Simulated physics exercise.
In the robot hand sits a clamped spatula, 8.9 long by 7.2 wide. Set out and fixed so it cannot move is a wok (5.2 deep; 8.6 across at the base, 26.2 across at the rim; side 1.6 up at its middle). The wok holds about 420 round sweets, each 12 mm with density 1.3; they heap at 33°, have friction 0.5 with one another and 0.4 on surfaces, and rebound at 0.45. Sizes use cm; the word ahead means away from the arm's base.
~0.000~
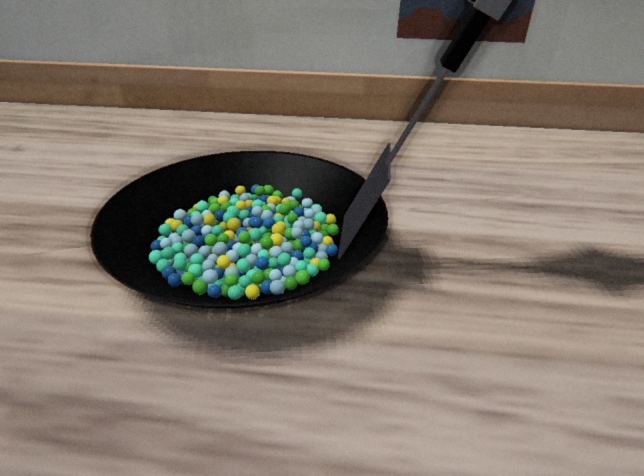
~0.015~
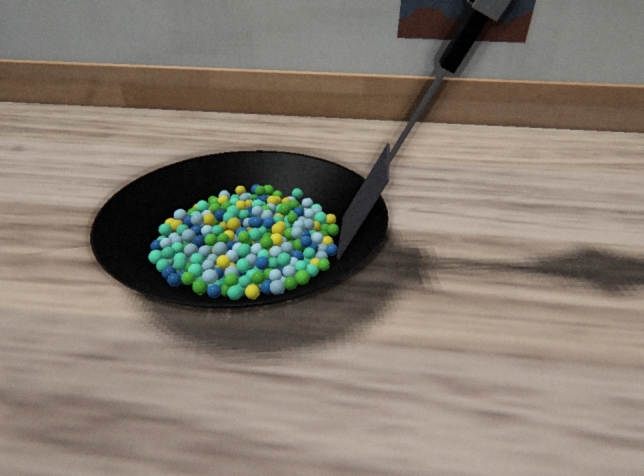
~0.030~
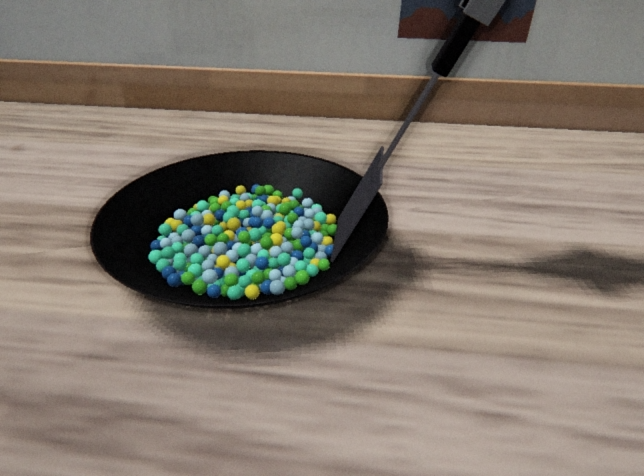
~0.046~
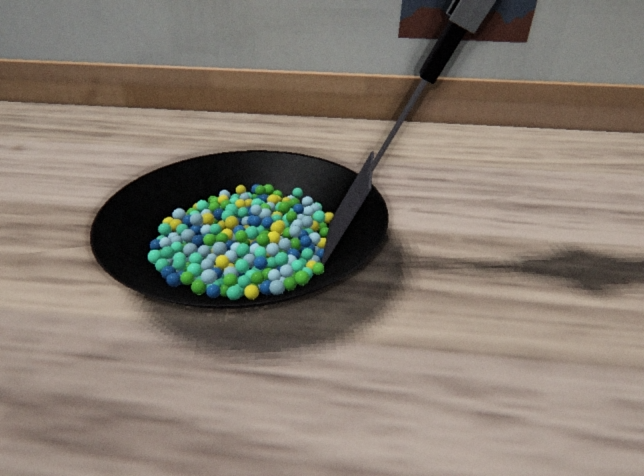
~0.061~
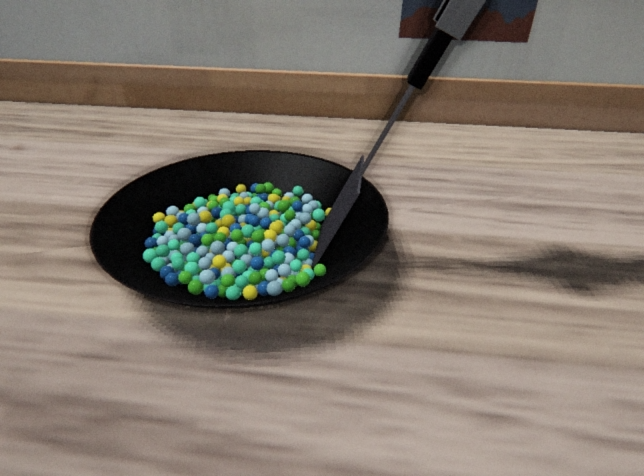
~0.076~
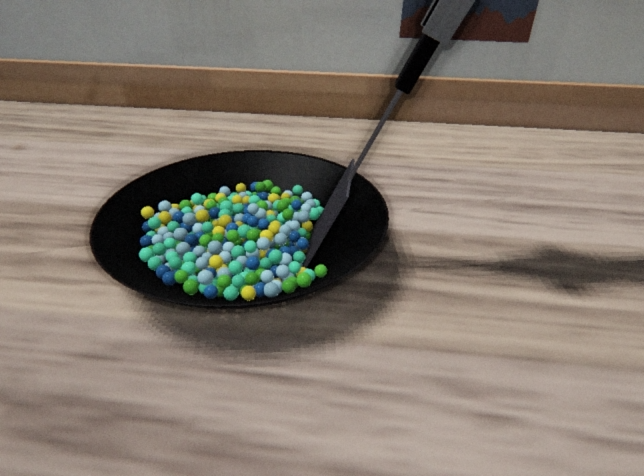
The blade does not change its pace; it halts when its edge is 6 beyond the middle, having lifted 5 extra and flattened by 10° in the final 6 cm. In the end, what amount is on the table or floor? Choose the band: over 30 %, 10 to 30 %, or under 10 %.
Under 10 %.
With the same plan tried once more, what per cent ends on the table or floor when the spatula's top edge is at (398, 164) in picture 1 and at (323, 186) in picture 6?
Some 20 per cent.
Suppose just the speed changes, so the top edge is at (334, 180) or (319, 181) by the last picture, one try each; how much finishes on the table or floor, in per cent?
Roughly 10 per cent, then roughly 25 per cent.
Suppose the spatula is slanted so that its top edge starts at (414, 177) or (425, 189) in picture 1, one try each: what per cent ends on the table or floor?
First try roughly 5 percent, second try roughly 5 percent.
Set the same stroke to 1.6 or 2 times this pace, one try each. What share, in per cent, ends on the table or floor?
Roughly 20 percent for the first try, 30 percent for the second.
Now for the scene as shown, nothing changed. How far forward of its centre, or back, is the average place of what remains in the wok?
Offset forward: Around 4.0 cm.
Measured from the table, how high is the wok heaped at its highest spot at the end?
Some 6.5 cm.
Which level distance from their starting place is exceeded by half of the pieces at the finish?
I'd put it at close to 4 centimetres.
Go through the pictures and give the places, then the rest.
Spatula top edge at (390, 160), sloping 65°; upper third of the load around (248, 228), from x 155 to 335, top at y 190; 416 in the wok, in the first picture.
Spatula top edge at (389, 160), sloping 65°; upper third of the load around (248, 228), from x 155 to 335, top at y 190, in the second picture.
Spatula top edge at (382, 163), sloping 65°; upper third of the load around (248, 227), from x 155 to 335, top at y 190, in the third picture.
Spatula top edge at (372, 168), sloping 65°; upper third of the load around (245, 226), from x 155 to 330, top at y 190, in the fourth picture.
Spatula top edge at (361, 173), sloping 65°; upper third of the load around (241, 224), from x 150 to 330, top at y 190, in the fifth picture.
Spatula top edge at (351, 176), sloping 65°; upper third of the load around (239, 226), from x 145 to 330, top at y 185; 416 in the wok, in the sixth picture.
After 0.15 s, sloping 65°, highest piece 6 above the table; 416 in the wok.
After 0.22 s, sloping 61°, highest piece 7 above the table; 416 in the wok.
After 0.46 s, sloping 55°, highest piece 7 above the table; 396 in the wok, 13 on the table or floor, 7 on the blade or in flight.
After 1.51 s, sloping 55°, highest piece 6 above the table; 394 in the wok, 22 on the table or floor.
At rest, 394 in the wok, 22 on the table or floor. That is 5 % on the table or floor.
